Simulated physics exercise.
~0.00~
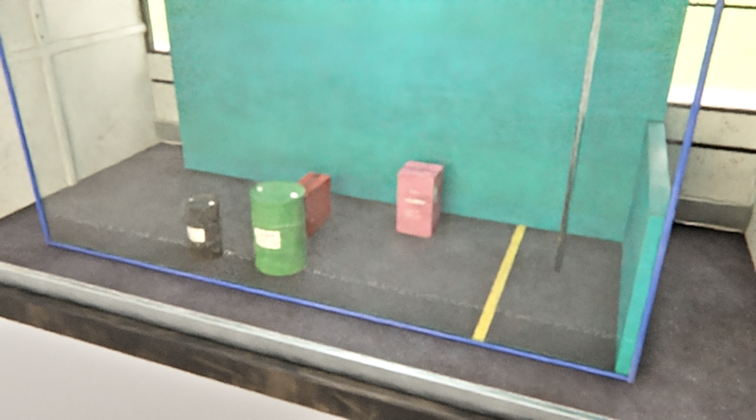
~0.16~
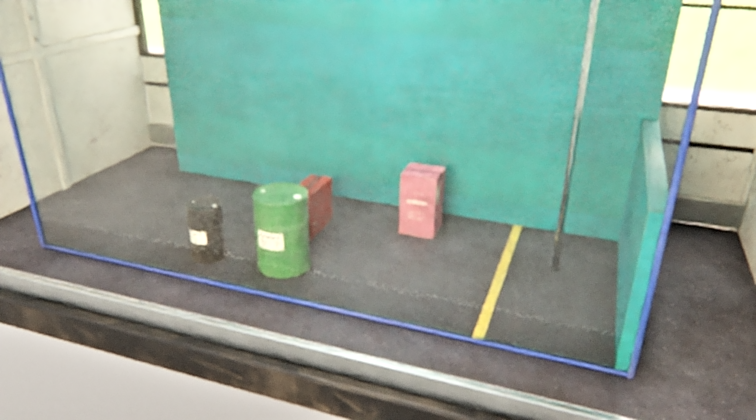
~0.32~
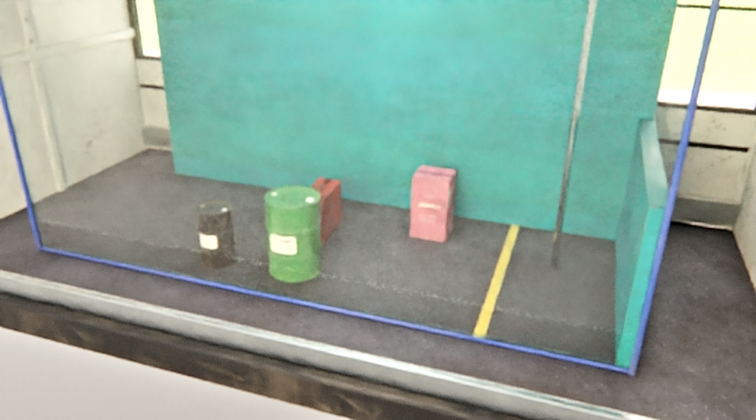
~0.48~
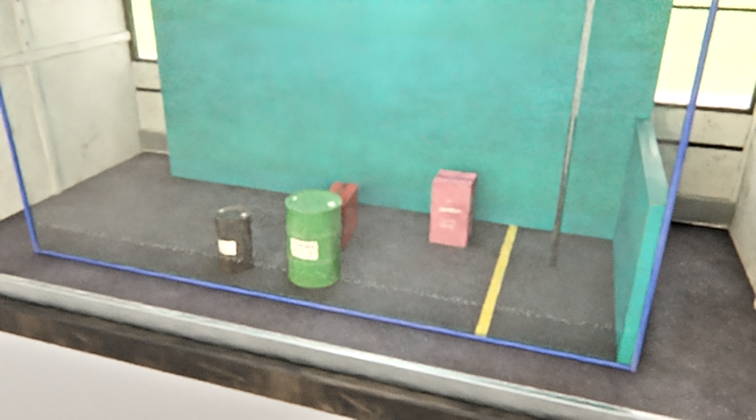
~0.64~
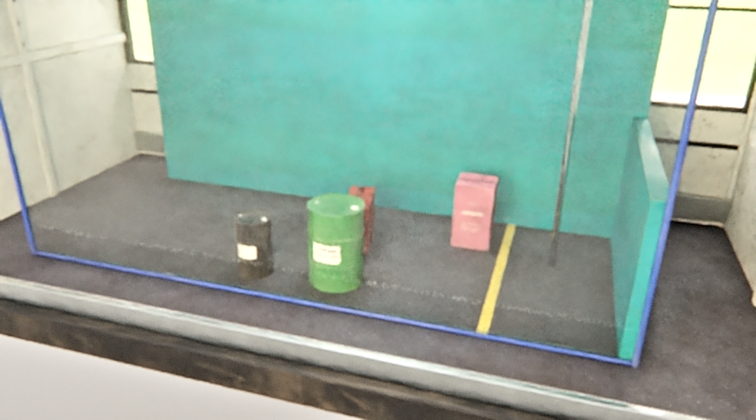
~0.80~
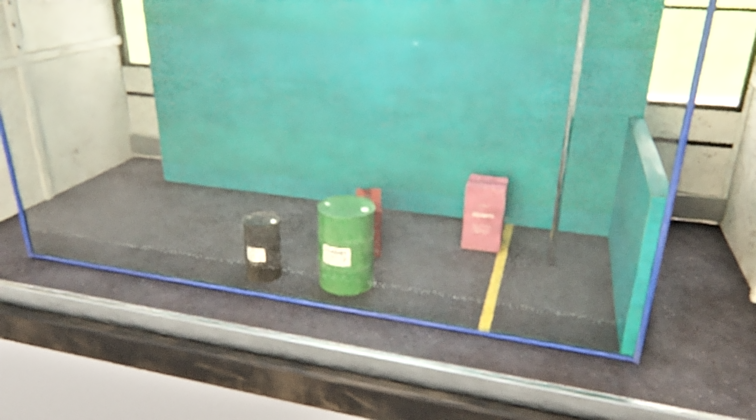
A small bay with a dark floor, a teal back wall and a low teal panel at the right is seen from the front and slightly above, edged by blue lines. A small black drum and a larger green drum stand at the left, with a red carton behind the green one and a pink pack farther right, before a yellow floor line and a thin pole. At first the four things barely shift. Then they all slide right together, staying upright, as the view drifts slightly. Their slide eases, and the pink pack ends nearest the yellow line, just short of it, with the others farther left.
